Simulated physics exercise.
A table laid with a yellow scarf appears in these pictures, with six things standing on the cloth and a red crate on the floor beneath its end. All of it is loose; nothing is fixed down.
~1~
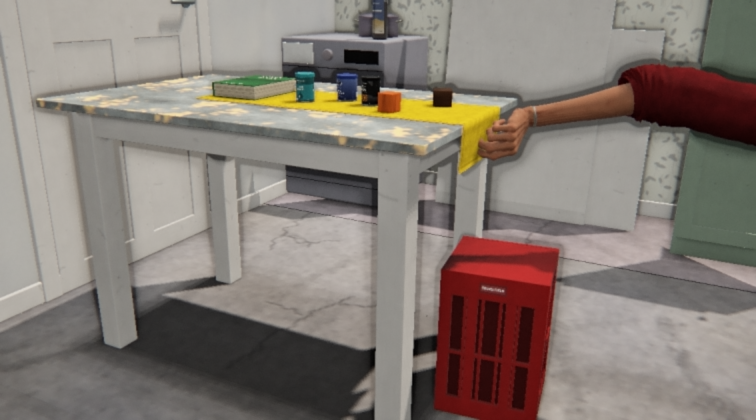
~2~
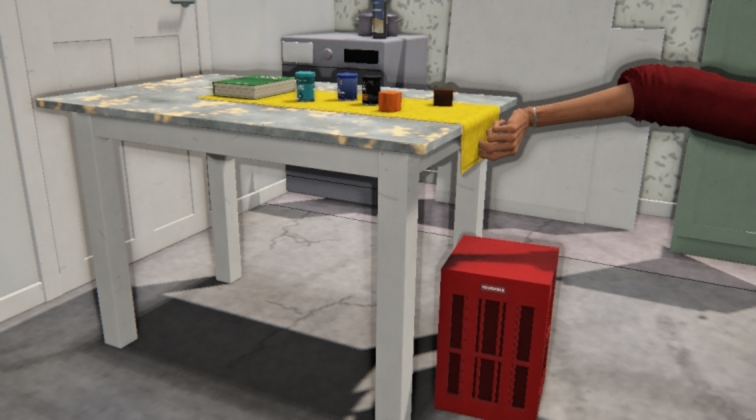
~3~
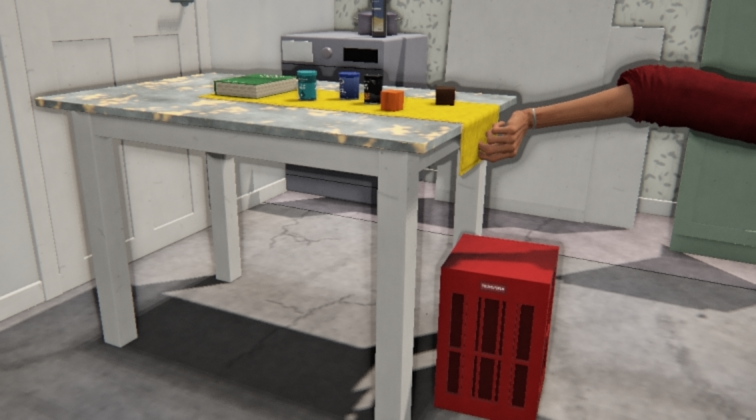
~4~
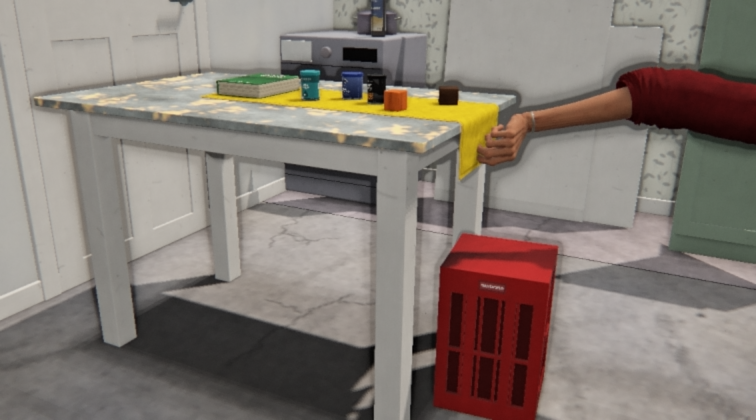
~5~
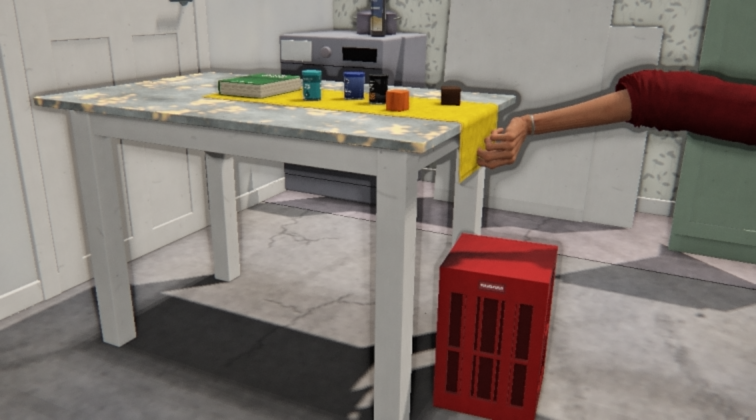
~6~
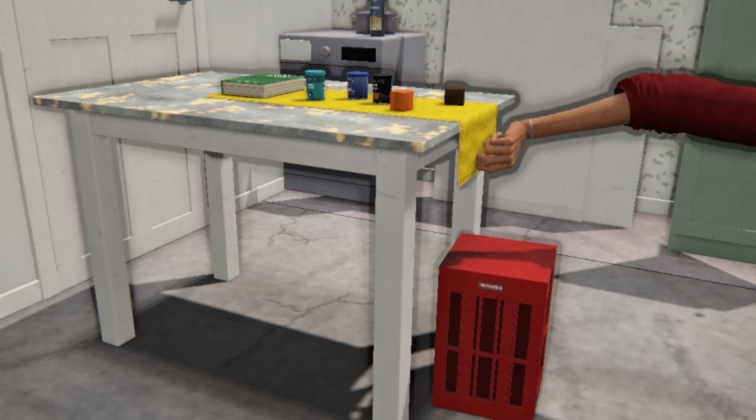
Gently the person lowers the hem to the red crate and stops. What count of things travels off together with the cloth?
A count of two.
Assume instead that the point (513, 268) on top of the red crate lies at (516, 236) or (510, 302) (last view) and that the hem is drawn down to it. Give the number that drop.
Totals 1, 3.
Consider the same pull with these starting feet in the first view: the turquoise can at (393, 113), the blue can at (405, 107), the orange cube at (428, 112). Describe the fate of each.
Outcome: Turquoise can is gone, blue can is gone, orange cube is gone.
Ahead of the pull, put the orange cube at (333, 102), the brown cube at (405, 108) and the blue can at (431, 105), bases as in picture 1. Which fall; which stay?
As for the orange cube, it holds its spot; the brown cube, it leaves the top; the blue can, it leaves the top.
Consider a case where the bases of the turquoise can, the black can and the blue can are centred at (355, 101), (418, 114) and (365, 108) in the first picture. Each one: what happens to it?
The turquoise can holds on, the black can comes down, the blue can stays on.
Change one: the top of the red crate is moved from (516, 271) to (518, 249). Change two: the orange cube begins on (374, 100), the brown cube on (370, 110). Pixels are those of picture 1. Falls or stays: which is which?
The orange cube stays put; the brown cube stays put.
Early on, hem near (475, 226); brown cube gone.
Midway, hem on the crate; brown cube and orange cube gone.
Finally, hem on the crate; brown cube and orange cube gone. Over the edge go two.
